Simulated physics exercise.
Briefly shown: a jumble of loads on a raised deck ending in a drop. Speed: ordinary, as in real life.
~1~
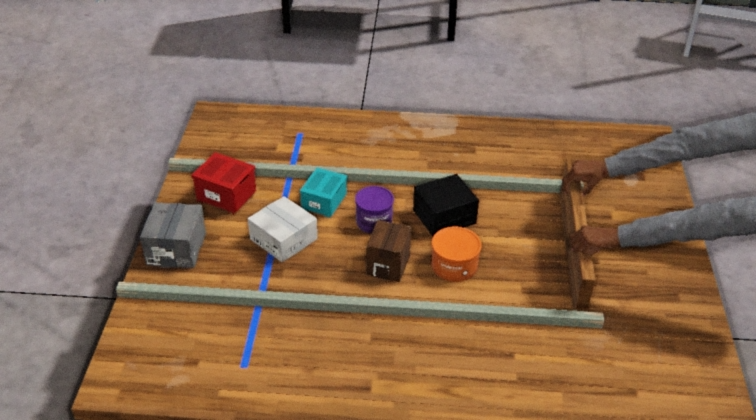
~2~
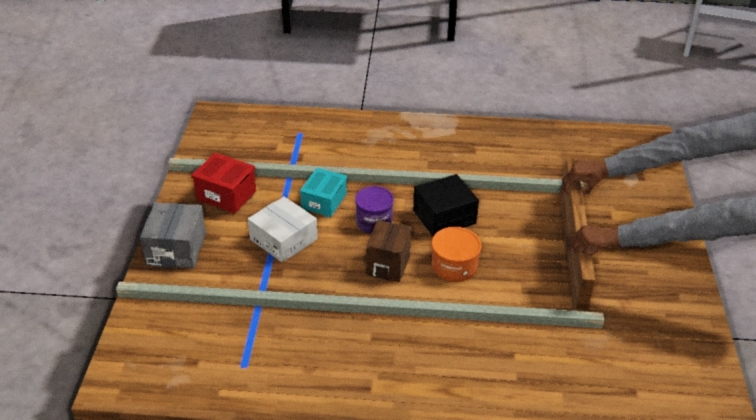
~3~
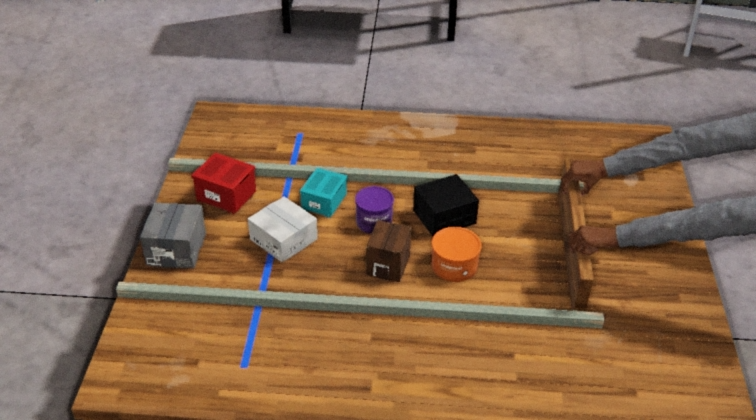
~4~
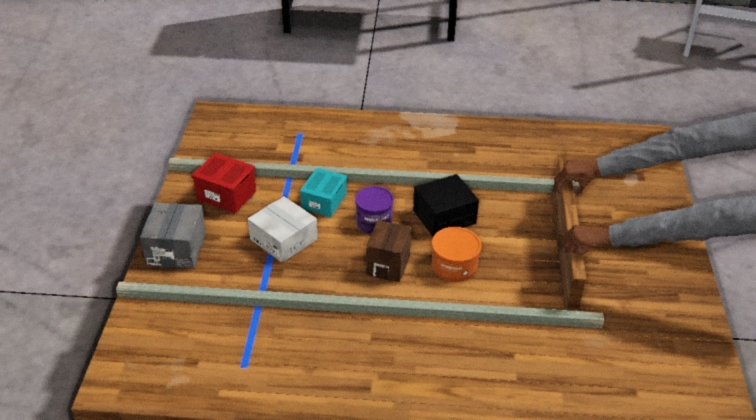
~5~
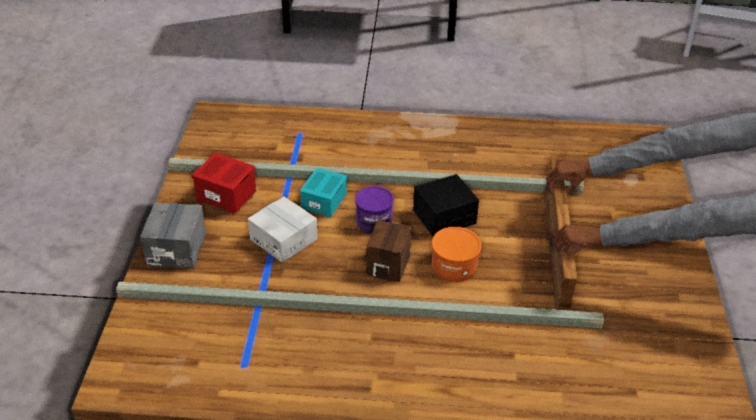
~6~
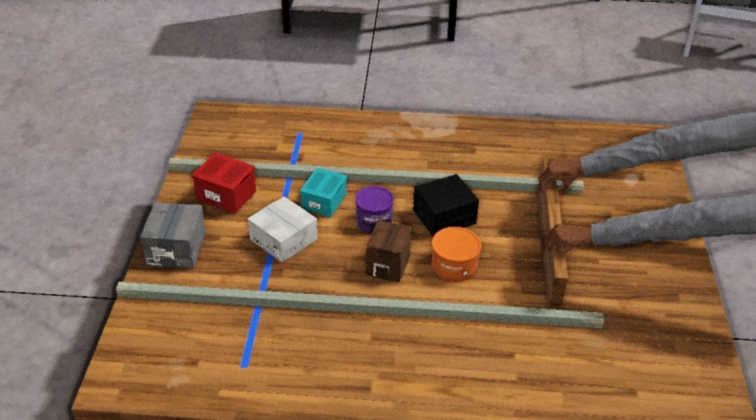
Two hands slowly sliding a wooden plank left between pale rails towards colourful boxes and tubs that stay still on a wooden surface.
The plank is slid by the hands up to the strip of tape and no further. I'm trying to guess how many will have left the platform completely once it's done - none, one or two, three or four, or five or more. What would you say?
I would say none leave it.
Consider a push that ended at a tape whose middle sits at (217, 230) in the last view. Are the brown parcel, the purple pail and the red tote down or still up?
In the end the brown parcel keeps its place, the purple pail keeps its place and the red tote drops.
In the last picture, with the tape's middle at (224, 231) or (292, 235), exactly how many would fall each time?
Taking the two tries in order, the numbers are 2 and 0.
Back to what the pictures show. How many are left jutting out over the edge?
2.
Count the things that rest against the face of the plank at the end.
Contact count: 3.
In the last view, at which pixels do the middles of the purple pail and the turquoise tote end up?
First: About (220, 208); second: About (221, 175).
Early on, none off yet; grey parcel at rest near (174, 235); red tote at rest near (225, 184); white parcel at rest near (283, 229).
Finally, the number that fall off is zero.
